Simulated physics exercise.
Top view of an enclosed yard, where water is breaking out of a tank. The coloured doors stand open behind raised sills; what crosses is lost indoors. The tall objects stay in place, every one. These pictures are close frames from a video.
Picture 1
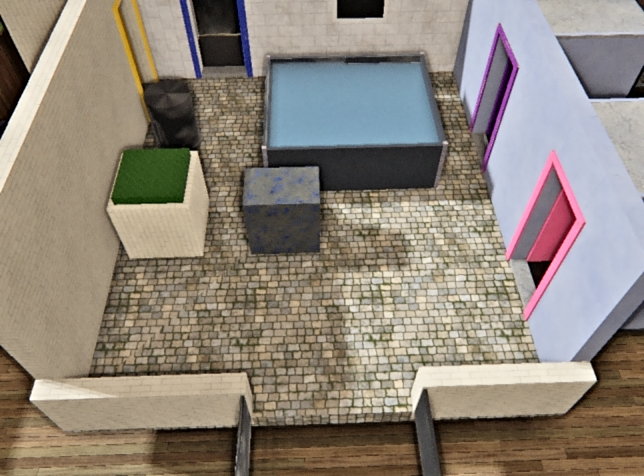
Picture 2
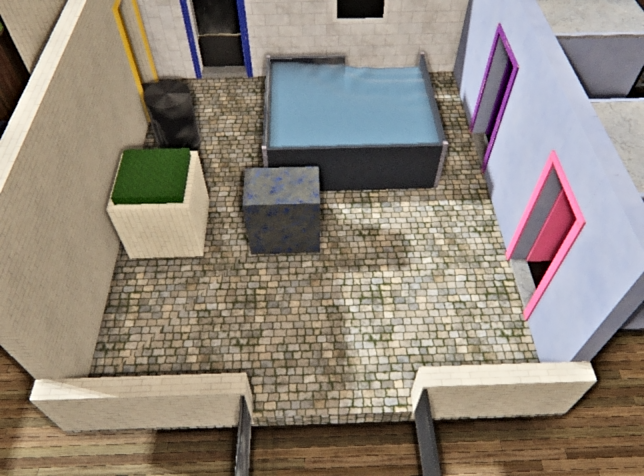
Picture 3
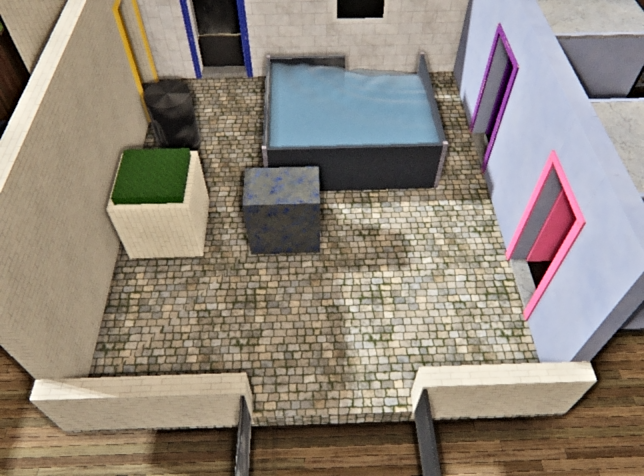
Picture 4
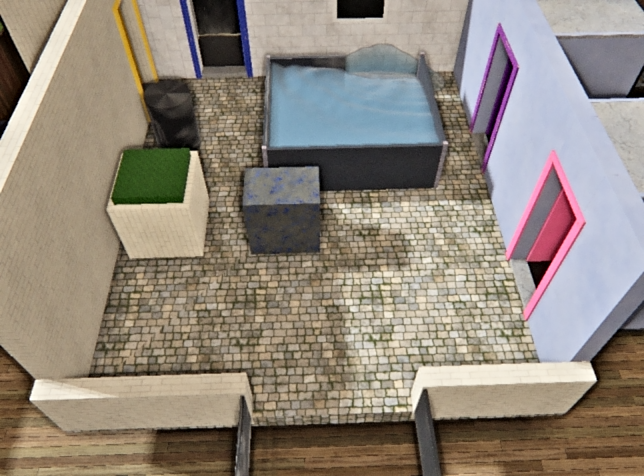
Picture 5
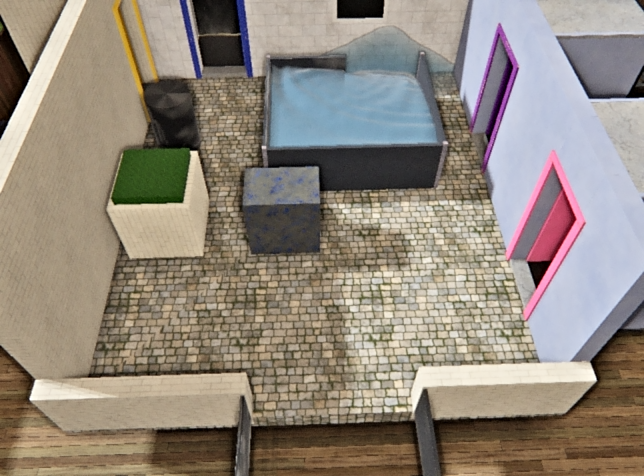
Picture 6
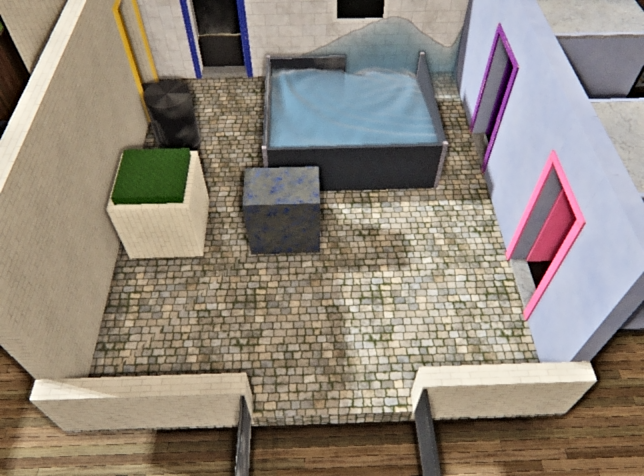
At the start, a tank of blue water sits full and still in a paved yard with coloured doorways. Its far side opens and the surface ripples as water pours out behind it, then a pale sheet climbs the back wall and spreads across it to the right corner.
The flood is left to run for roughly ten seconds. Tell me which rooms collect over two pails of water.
As I see it, the pink door ends up over two buckets, the blue door ends up over two buckets, the yellow door ends up over two buckets, the purple door ends up over two buckets.
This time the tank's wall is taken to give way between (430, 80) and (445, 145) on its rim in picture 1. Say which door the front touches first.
I'd pick the purple-painted one.
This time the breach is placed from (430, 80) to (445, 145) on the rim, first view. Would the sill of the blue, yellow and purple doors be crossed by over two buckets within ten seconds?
Well, the blue one stays within bounds, while the yellow one stays within bounds and the purple one breaks the limit.
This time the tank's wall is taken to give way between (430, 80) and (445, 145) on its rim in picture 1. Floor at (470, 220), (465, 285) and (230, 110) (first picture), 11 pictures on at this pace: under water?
Taken in turn they're swamped, swamped and unwetted.
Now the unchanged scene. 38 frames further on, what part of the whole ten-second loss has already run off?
I'd estimate close to 65 per cent.
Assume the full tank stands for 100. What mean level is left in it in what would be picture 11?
Roughly 72 %.
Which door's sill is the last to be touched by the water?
I'd go with the pink one.
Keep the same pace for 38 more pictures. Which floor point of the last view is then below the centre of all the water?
(327, 167).
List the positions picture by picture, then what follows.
The water tank at (350, 102) is whole and still, in the first frame.
The front is at a hidden place, out from the gap on the water tank's far side, in the second frame.
Water pours out on the water tank's far side and has run to a hidden place, in the third frame.
The front is at (435, 73), out from the gap on the water tank's far side, in the fourth frame.
The front is at a hidden place, out from the gap on the water tank's far side, in the fifth frame.
The front is at a hidden place, out from the gap on the water tank's far side, in the sixth frame.
A moment on, water covers 20 % of the floor; the pink door not reached, the blue door wet at the sill, nothing in, the yellow door wet at the sill, nothing in, the purple door wet at the sill, nothing in.
Next, water covers 35 % of the floor; the pink door wet at the sill, nothing in, the blue door under two buckets in, the yellow door over two buckets in, the purple door under two buckets in.
Then, water covers 55 % of the floor; the pink door under two buckets in, the blue door over two buckets in, the yellow door far over two buckets in, the purple door over two buckets in.
Later, water covers 95 % of the floor; the pink door over two buckets in, the blue door over two buckets in, the yellow door far over two buckets in, the purple door over two buckets in.
In the end, water covers 100 % of the floor; the pink door over two buckets in, the blue door over two buckets in, the yellow door far over two buckets in, the purple door over two buckets in.
